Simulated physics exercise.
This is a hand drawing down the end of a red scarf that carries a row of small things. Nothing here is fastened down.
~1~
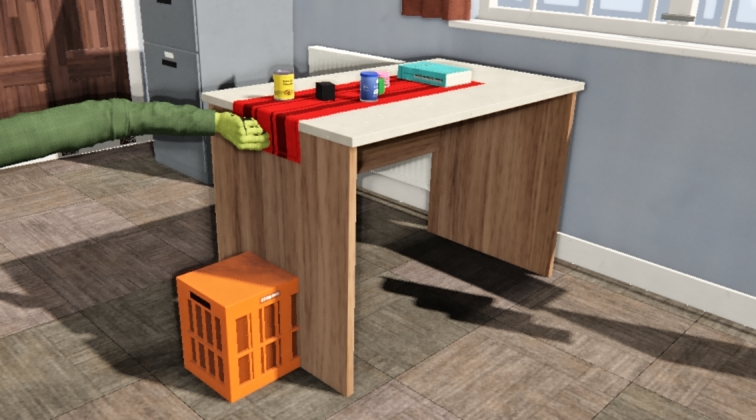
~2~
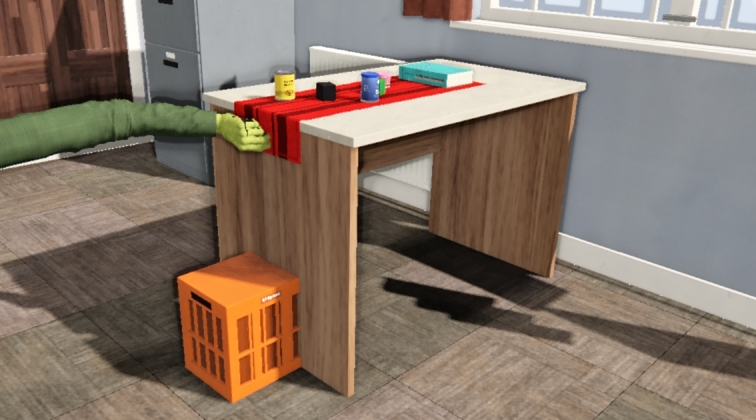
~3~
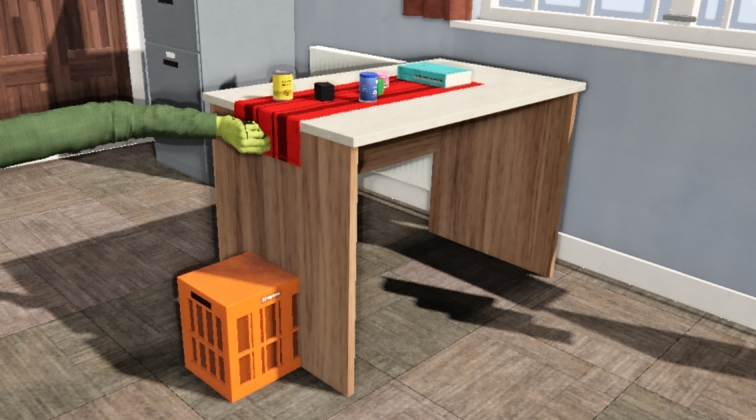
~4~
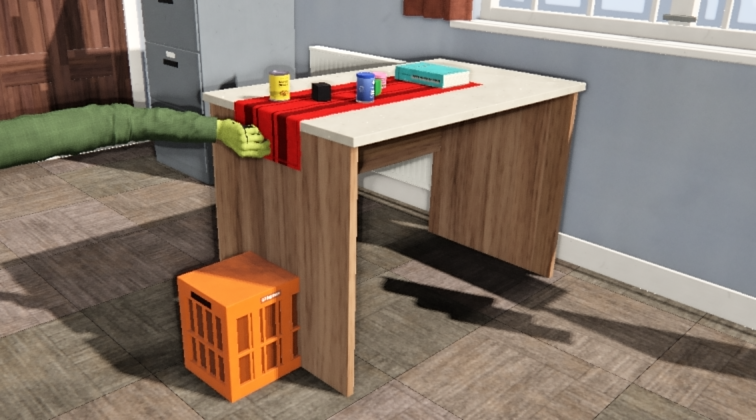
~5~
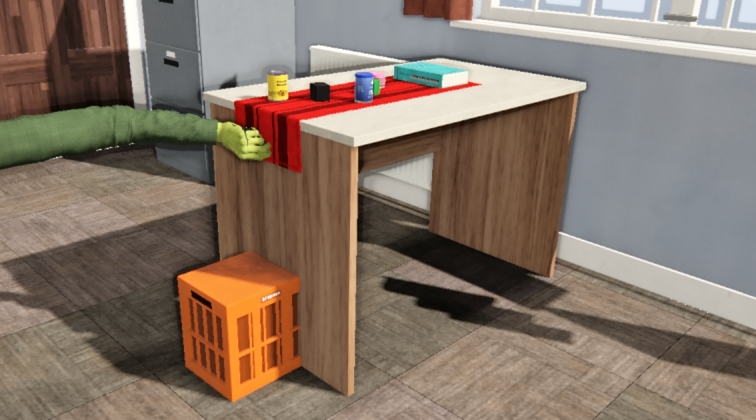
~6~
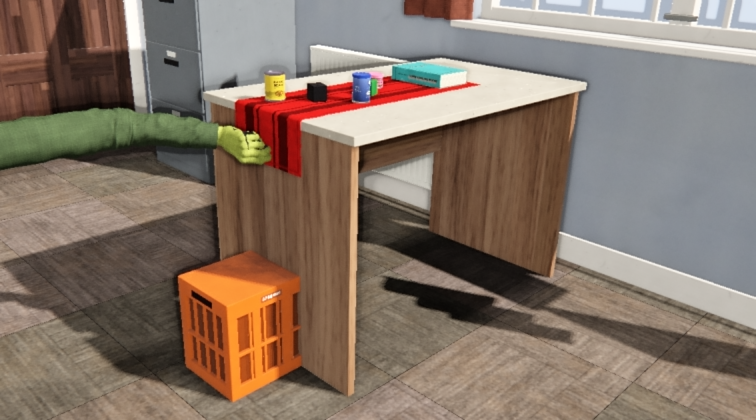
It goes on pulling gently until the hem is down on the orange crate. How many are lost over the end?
It sends three things down.
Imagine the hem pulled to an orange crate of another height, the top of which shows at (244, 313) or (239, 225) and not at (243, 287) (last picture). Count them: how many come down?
It comes to 4 and 1 over the edge.
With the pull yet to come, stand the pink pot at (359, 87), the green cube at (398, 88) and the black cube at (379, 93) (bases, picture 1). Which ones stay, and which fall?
I'd say the pink pot hangs on, the green cube hangs on, and the black cube hangs on.
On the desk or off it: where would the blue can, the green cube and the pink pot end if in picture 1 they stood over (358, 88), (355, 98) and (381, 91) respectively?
For the blue can it's staying, for the green cube it's falling, for the pink pot it's staying.
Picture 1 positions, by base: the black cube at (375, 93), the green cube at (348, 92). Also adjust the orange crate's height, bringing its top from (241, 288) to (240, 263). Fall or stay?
The black cube stays put, the green cube stays put.
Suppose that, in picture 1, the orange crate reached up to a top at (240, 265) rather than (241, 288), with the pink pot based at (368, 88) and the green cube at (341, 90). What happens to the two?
The pink pot? Safe. The green cube? Safe.
A little later, hem near (268, 218); yellow can gone.
Next, hem on the crate; yellow can, black cube and blue can gone.
When it is over, hem on the crate; yellow can, black cube and blue can gone. The desk loses three.
